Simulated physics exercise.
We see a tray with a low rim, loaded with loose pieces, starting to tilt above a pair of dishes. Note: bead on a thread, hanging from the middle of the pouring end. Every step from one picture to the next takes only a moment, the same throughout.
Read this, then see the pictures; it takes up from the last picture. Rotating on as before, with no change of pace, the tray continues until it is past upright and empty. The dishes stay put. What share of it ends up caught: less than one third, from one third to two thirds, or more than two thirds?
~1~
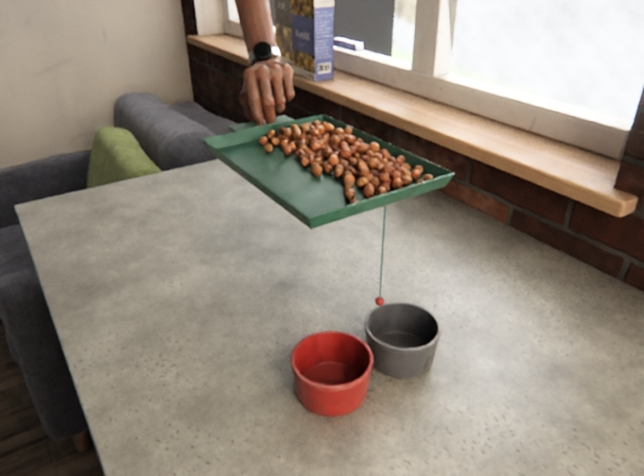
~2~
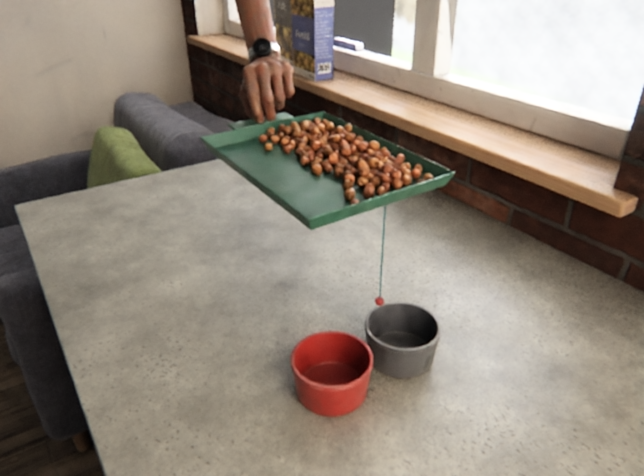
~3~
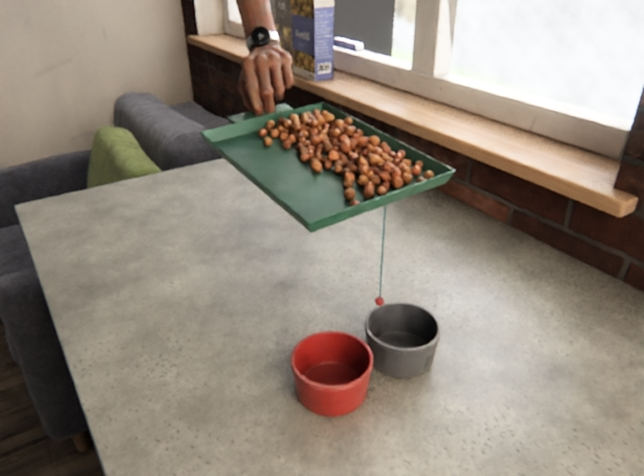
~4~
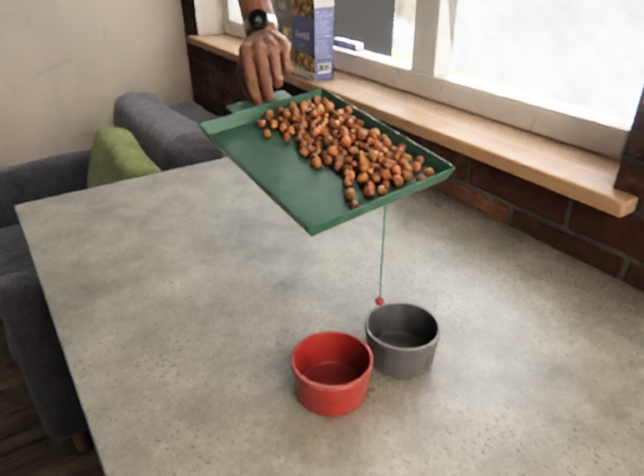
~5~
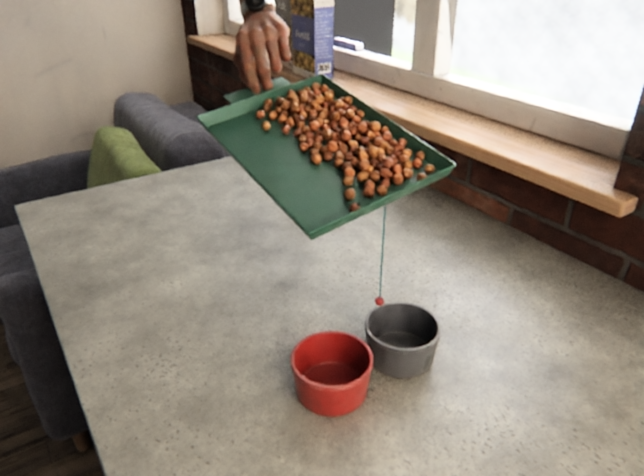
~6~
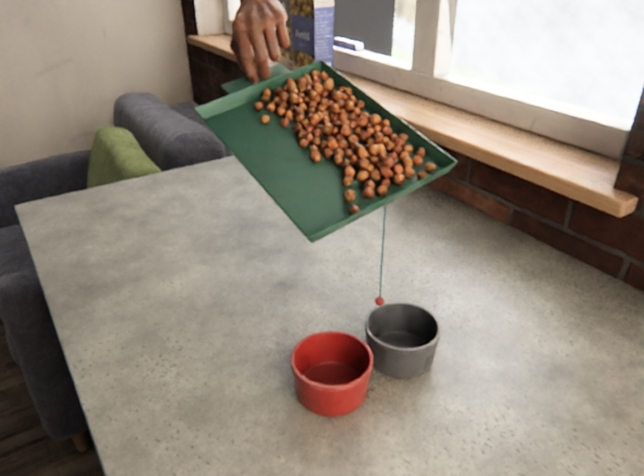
The share caught is moderate, one third to two thirds.
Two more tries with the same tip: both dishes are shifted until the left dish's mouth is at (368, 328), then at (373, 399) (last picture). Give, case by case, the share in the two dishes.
10 per cent the first time, 0 per cent the second time.
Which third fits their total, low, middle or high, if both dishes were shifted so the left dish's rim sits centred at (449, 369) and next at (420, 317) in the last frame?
At the first place under a third, at the second below one third.
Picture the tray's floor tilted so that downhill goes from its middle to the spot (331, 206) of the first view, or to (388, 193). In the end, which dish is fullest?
For the first try I'd say the dish over on the left, and for the second, the dish over on the right.
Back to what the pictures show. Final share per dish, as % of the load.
I'd say the left dish holds some 50 % and the right dish some 0 %.
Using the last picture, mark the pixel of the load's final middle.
The centre comes to rest near (319, 383).
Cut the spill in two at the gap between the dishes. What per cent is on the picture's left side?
Around 90 per cent, give or take.
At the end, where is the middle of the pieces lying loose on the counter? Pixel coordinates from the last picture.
Near (271, 385).
Just after the last frame, tray tipped steeply; roughly two thirds on the tray; about a tenth in the left dish; about a tenth outside both; roughly a quarter in the air.
A moment on, tray tipped past a quarter turn; roughly half in the left dish; just a few in the right dish; roughly half outside both; just a few in the air.
Further on, tray tipped past a quarter turn; roughly half in the left dish; just a few in the right dish; roughly half outside both.
When it is over, tray tipped past a quarter turn; roughly half in the left dish; just a few in the right dish; roughly half outside both.
